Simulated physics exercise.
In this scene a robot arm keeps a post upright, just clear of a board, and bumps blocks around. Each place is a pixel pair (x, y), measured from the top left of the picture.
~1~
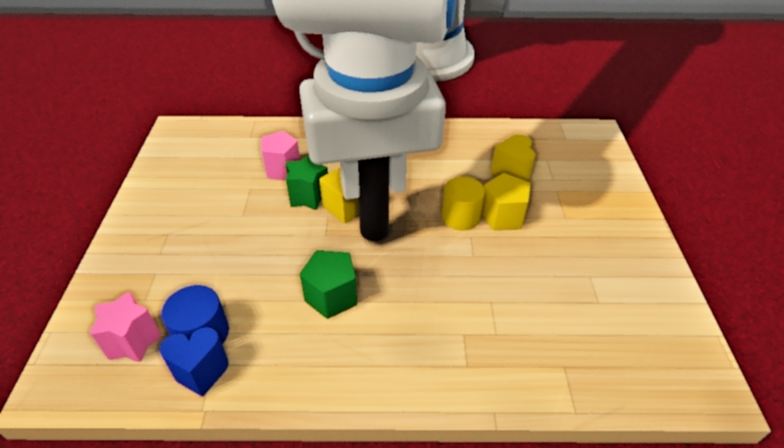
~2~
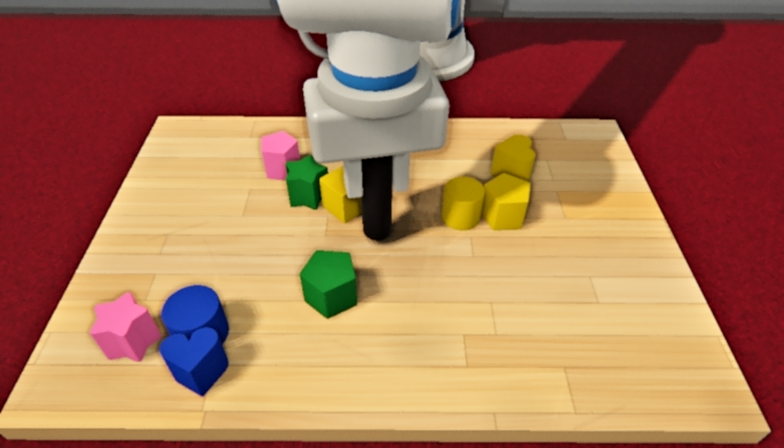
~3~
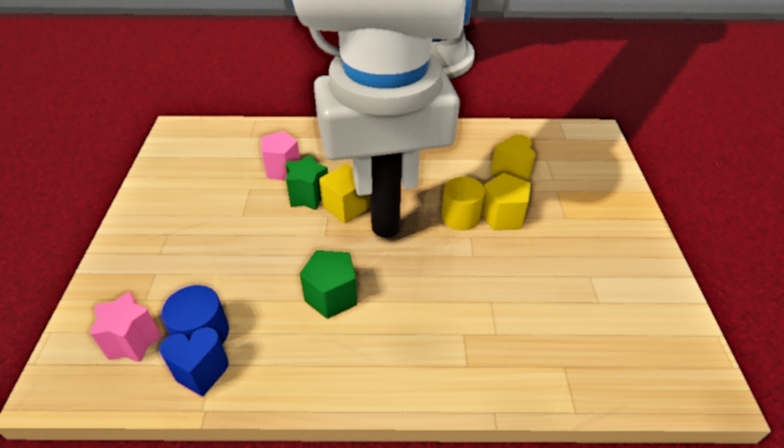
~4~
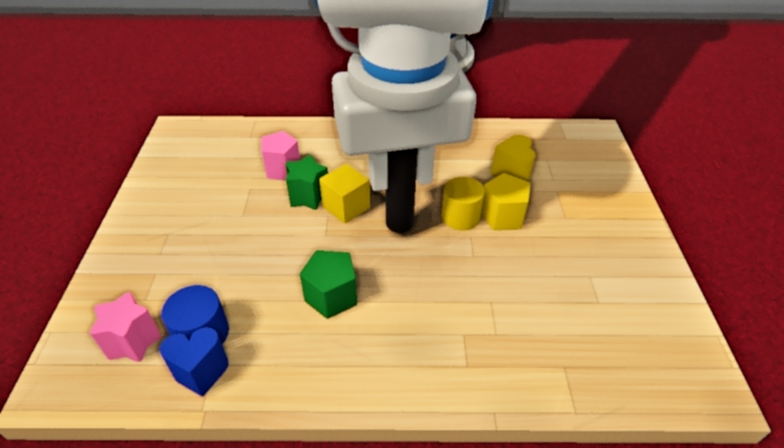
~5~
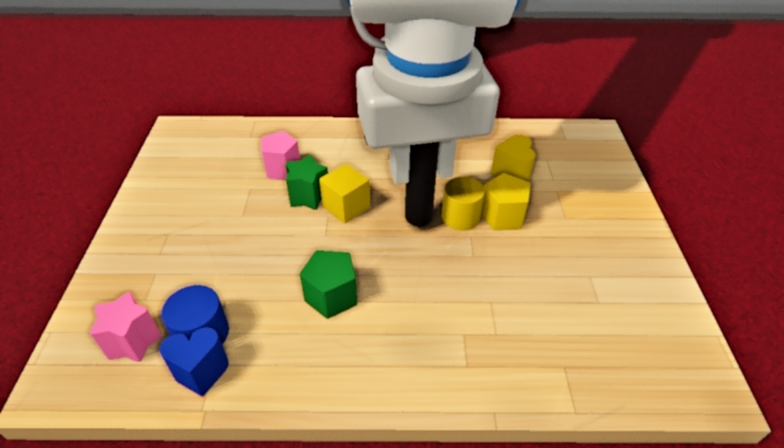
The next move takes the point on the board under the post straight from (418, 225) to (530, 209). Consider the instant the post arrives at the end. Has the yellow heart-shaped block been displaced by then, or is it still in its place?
It moves.
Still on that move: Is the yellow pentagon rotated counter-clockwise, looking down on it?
It seems not.
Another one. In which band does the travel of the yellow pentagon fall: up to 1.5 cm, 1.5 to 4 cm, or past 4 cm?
I reckon it covers more than 4 cm.
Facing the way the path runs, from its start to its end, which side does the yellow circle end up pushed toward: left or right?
Leftward.
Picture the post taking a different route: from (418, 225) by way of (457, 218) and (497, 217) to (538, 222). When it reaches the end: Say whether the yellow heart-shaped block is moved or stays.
My prediction: It remains in place.
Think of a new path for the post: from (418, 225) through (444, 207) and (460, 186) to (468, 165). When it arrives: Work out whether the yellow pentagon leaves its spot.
It does get moved.
What follows on the original path. One third of the way, post at (457, 212); yellow circle at (488, 180); yellow pentagon at (530, 185), turned 45° clockwise.
Two thirds of the way, post at (495, 207); yellow circle at (510, 167); yellow pentagon at (544, 185), turned 55° clockwise; yellow heart-shaped block at (518, 145).
At the end, post at (532, 202); yellow square still; yellow circle at (520, 160); yellow pentagon at (577, 186), turned 75° clockwise; yellow heart-shaped block at (521, 139), turned 20° anticlockwise.
